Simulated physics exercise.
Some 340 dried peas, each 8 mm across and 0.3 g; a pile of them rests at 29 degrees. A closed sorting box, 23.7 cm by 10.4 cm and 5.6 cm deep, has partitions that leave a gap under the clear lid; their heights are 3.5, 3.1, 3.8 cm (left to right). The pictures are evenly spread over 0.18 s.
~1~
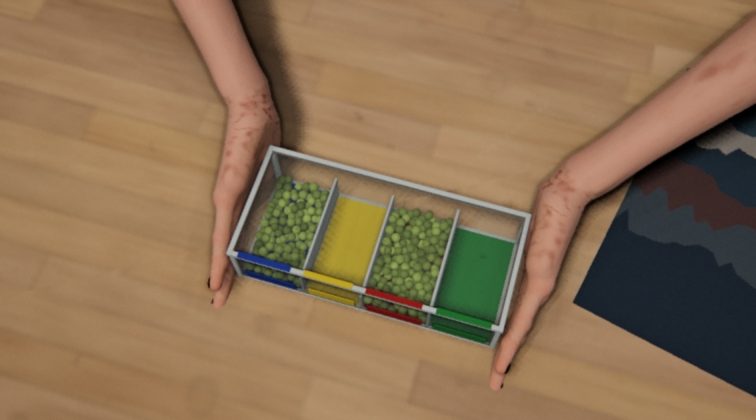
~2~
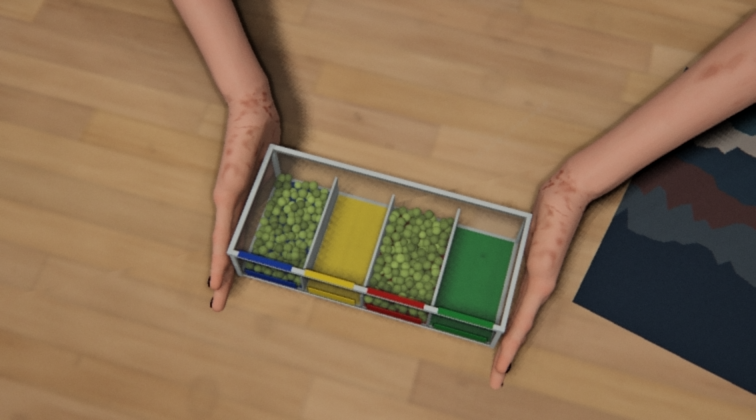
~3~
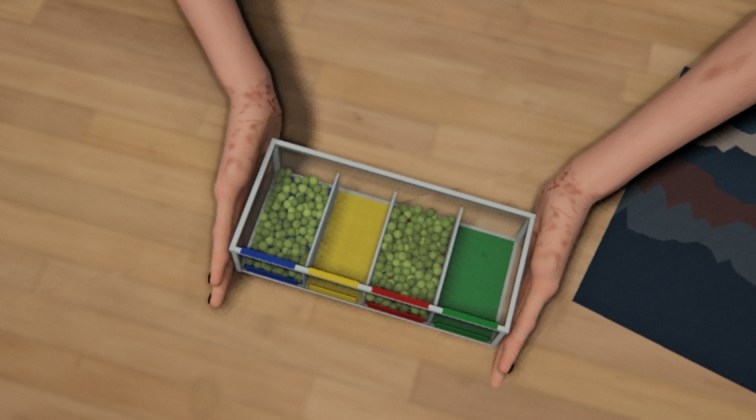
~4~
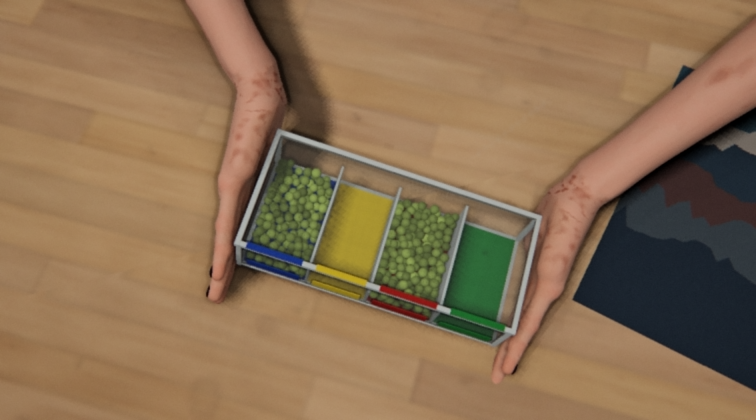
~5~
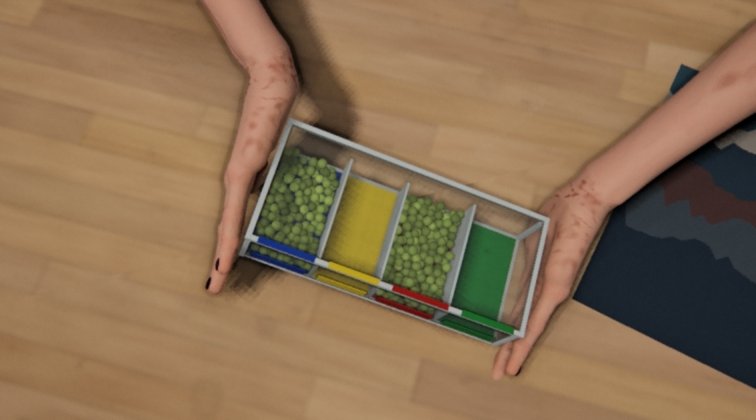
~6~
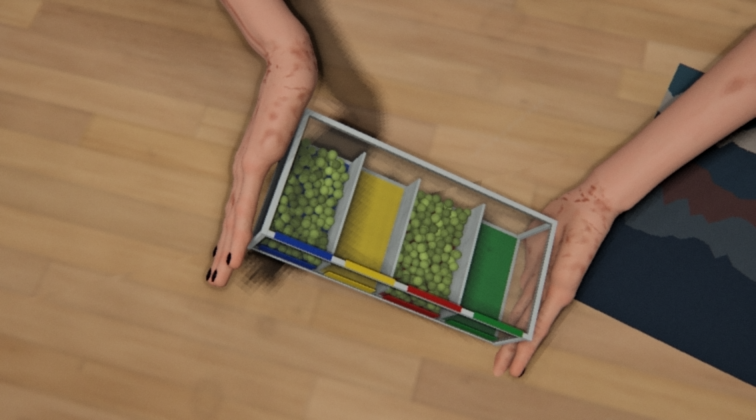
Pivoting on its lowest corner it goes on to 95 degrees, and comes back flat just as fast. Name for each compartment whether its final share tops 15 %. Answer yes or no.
Red yes, blue no, green yes, yellow no.
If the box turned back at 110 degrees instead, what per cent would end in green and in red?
In that case green 40, red 55.
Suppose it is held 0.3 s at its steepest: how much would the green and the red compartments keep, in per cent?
Green 55, red 40.
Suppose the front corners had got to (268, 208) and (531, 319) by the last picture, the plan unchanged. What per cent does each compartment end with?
Red 60, blue 5, green 25, yellow 5.
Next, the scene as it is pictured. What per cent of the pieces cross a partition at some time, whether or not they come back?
Roughly 65 per cent.
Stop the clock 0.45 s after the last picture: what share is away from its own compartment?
Roughly 25 per cent.
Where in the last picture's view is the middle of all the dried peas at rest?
At about (433, 279).
Then, 0.45 s after the last picture, tilt 94 degrees; red 50 %, blue 25 %, green 10 %, yellow 15 %.
Then, 0.76 s after the last picture, tilt 38 degrees; red 55 %, blue 5 %, green 40 %, yellow 5 %.
Then, 1.16 s after the last picture, tilt 0 degrees; red 50 %, blue 5 %, green 40 %, yellow 5 %.
In the end, red 50 %, blue 5 %, green 40 %, yellow 5 %.
